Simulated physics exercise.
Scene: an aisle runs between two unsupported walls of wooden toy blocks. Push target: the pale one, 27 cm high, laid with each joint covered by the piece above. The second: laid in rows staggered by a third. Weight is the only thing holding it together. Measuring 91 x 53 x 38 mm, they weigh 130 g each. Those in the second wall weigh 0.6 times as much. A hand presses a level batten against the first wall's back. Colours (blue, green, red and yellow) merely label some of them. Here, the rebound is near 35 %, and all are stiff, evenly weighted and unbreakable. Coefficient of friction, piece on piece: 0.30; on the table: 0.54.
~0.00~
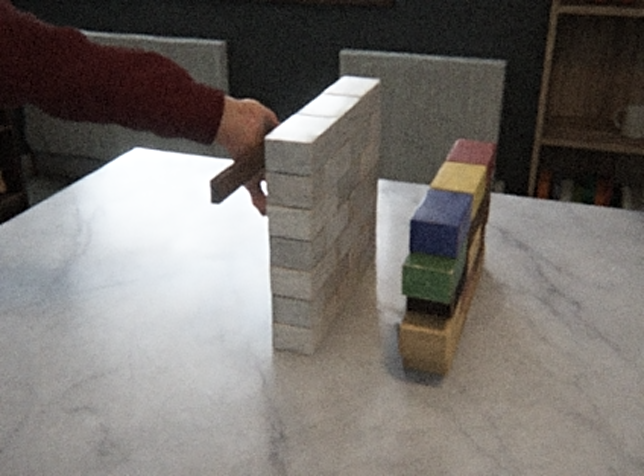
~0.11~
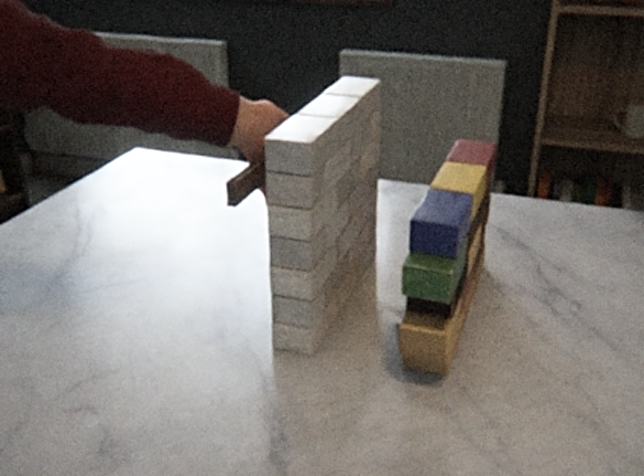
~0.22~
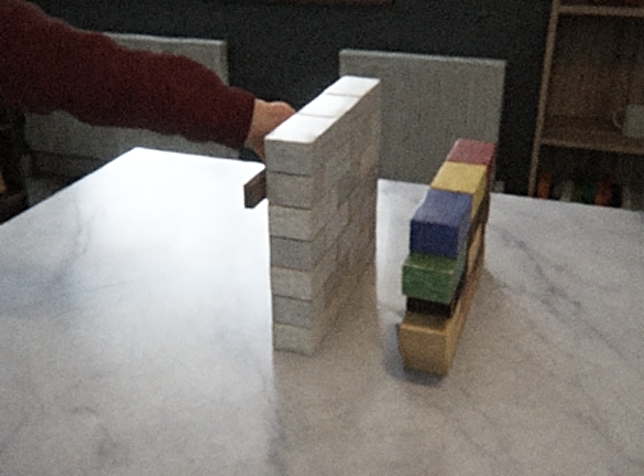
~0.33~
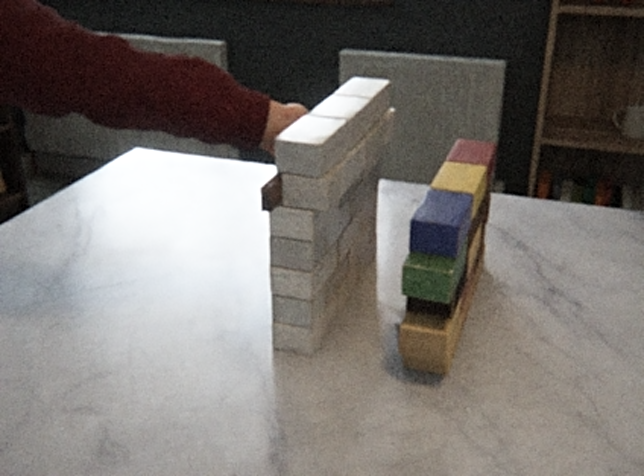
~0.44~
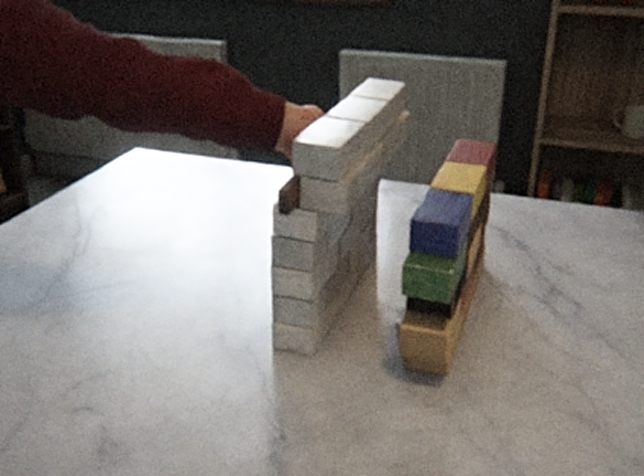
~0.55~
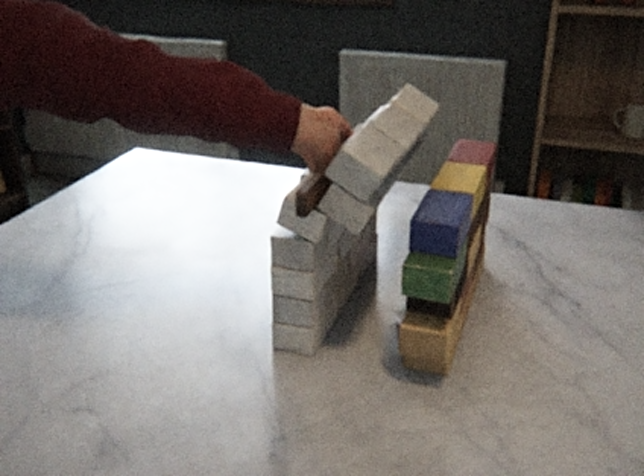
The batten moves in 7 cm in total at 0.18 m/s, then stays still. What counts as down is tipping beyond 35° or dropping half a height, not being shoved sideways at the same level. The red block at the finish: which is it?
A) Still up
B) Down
B, down.
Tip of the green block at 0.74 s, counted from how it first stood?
About 0 degrees.
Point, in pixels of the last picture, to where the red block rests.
You'll find it around (603, 246) in the final frame.
After 0.62 s, 7 of the pale wall down; none of the 15 blocks of the second wall down, 3 disturbed; red block shifted 6 mm; yellow block shifted 6 mm.
After 0.74 s, 7 of the pale wall down; none of the 15 blocks of the second wall down, 9 disturbed; red block leaning 13°; blue block leaning 32°.
After 0.98 s, 7 of the pale wall down; 3 of the 15 blocks of the second wall down; red block upside down; blue block upside down.
At rest (1.7 s), 7 of the pale wall down; 3 of the 15 blocks of the second wall down; red block on its side; blue block upside down; yellow block on its side. As the last picture would show them, middles, red block near (603, 247), blue block near (579, 365).
